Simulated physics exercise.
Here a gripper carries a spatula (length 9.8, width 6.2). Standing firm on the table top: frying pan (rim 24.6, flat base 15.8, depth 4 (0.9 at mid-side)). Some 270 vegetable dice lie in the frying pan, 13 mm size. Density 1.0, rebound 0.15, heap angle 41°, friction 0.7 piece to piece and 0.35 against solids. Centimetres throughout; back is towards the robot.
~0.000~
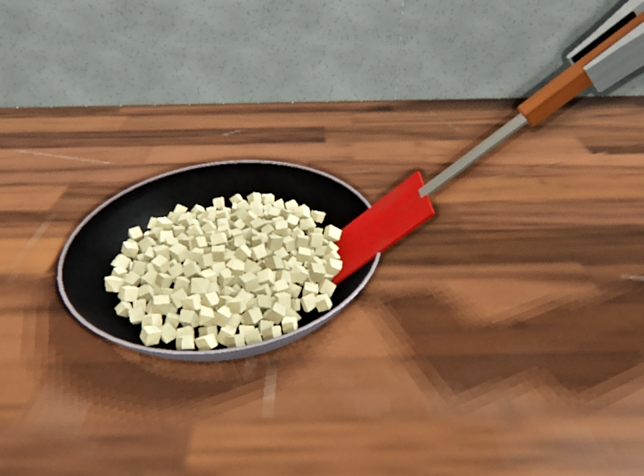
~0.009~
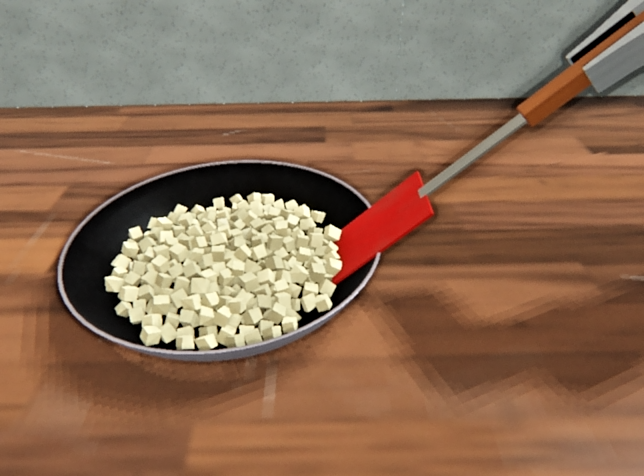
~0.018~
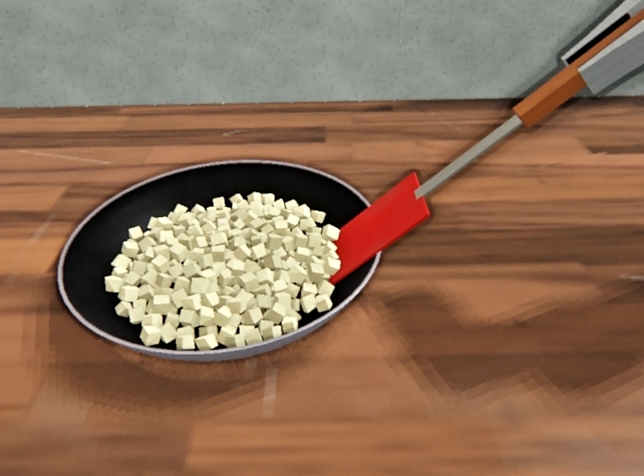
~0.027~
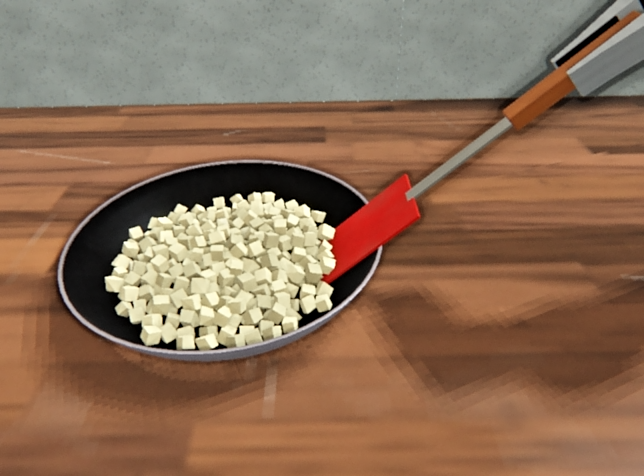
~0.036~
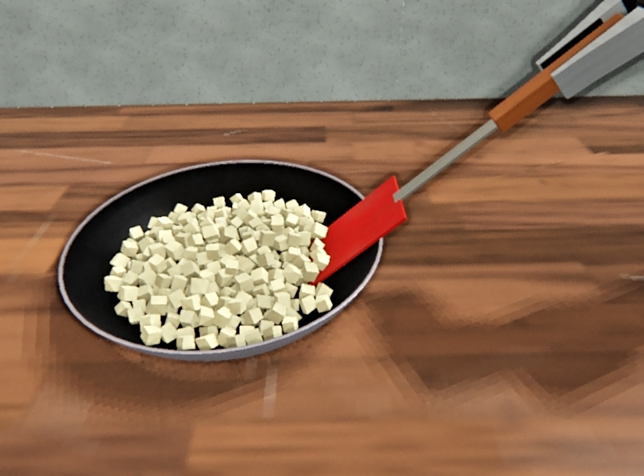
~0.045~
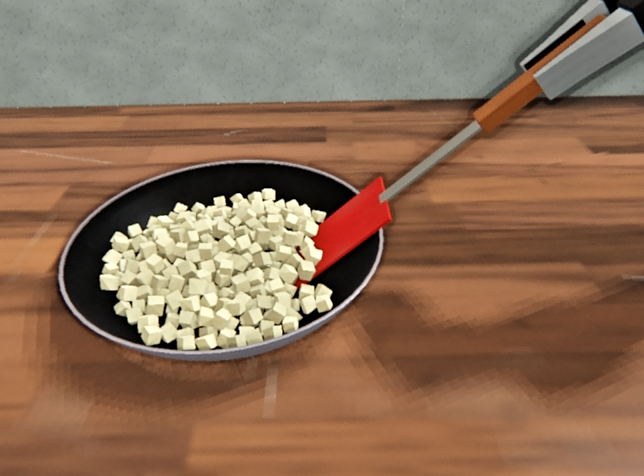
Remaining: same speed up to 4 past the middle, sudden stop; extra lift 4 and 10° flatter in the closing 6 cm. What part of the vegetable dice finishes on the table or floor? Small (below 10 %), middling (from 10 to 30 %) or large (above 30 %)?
Share on the table or floor: Middling (from 10 to 30 %).
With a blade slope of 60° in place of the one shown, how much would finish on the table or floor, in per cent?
It would be near 10 per cent.
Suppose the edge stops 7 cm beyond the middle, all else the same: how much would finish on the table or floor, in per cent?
In that case some 25 per cent.
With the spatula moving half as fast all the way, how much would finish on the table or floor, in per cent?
In that case some 0 per cent.
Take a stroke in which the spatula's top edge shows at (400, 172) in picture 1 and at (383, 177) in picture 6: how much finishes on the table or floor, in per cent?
Some 0 per cent.
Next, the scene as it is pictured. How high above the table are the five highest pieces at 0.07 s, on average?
Some 5 cm.
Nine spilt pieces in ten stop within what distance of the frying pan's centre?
Roughly 35 cm.
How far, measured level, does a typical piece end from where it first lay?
Some 3 cm.
After 0.07 s, sloping 43°, highest piece 5 above the table; 274 in the frying pan.
After 0.09 s, sloping 39°, highest piece 7 above the table; 272 in the frying pan, 2 on the blade or in flight.
After 0.30 s, sloping 33°, highest piece 6 above the table; 233 in the frying pan, 38 on the table or floor, 3 on the blade or in flight.
After 1.35 s, sloping 33°, highest piece 5 above the table; 233 in the frying pan, 41 on the table or floor.
In the end, 233 in the frying pan, 41 on the table or floor. That is 15 % on the table or floor.
